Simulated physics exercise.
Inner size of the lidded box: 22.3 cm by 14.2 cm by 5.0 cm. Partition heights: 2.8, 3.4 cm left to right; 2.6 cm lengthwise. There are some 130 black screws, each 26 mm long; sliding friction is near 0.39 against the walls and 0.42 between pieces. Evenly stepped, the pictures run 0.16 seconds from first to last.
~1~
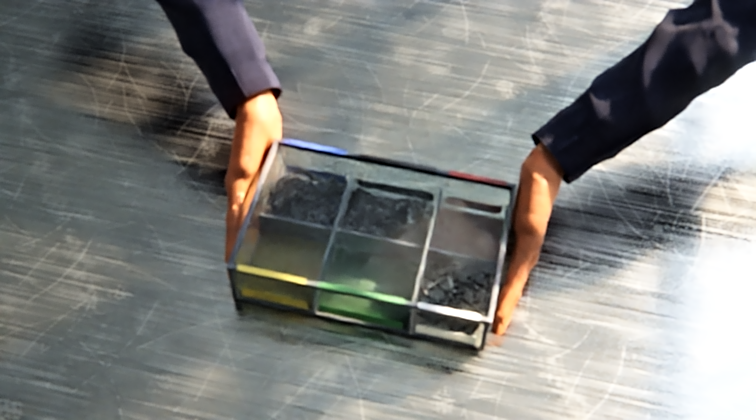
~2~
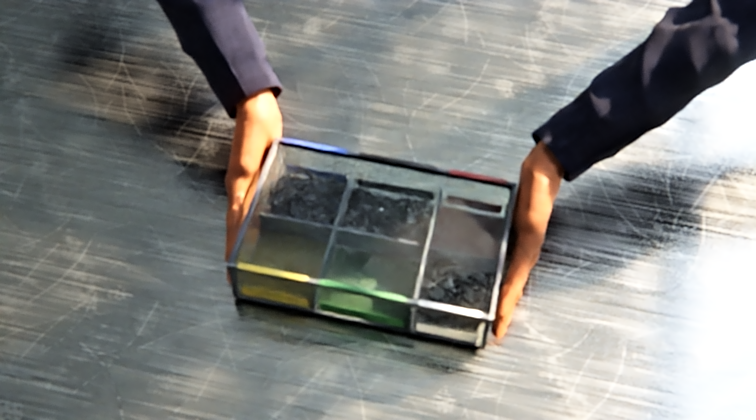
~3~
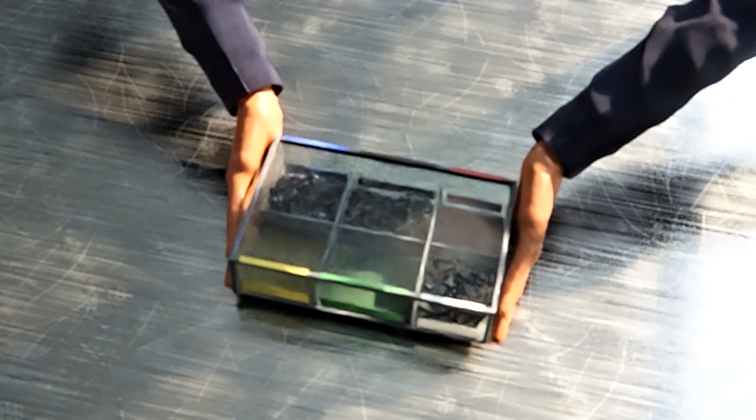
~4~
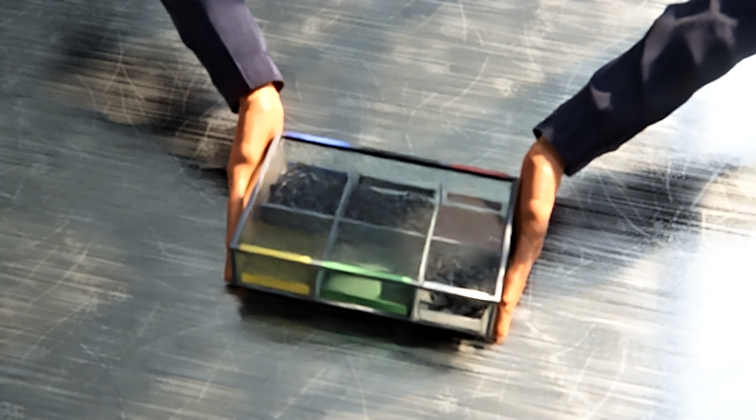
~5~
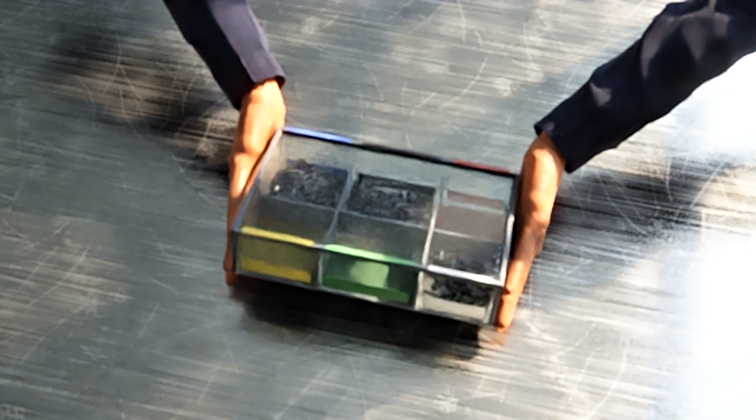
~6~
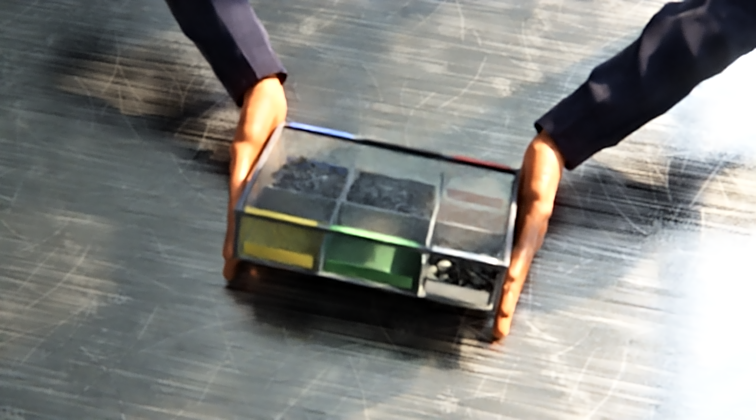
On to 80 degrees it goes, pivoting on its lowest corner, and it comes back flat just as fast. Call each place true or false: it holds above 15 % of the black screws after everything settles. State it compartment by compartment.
Red: False, blue: True, green: False, yellow: False, white: False, black: True.
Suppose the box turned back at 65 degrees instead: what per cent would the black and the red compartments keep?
With that change it's black at 45 per cent and red at 0 per cent.
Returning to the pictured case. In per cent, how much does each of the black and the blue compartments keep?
Final shares - black 45 percent, blue 35 percent.
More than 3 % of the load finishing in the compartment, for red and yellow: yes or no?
So red is a pass and yellow is a miss.
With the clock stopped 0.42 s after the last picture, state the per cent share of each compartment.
Red 0; blue 35; green 0; yellow 0; white 15; black 45.
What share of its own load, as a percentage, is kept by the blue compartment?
It works out to near 100 percent.
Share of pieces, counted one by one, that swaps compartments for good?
The answer is close to 10 percent.
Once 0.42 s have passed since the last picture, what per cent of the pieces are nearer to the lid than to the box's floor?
Estimate: Near 20 per cent.
Then, 0.42 s after the last picture, tilt 79 degrees; blue 35 %, white 15 %, black 45 %.
Then, 0.70 s after the last picture, tilt 33 degrees; red 10 %, blue 35 %, white 10 %, black 45 %.
Then, 1.09 s after the last picture, tilt 0 degrees; red 10 %, blue 35 %, white 10 %, black 45 %.
In the end, red 10 %, blue 35 %, green 0 %, yellow 0 %, white 10 %, black 45 %.
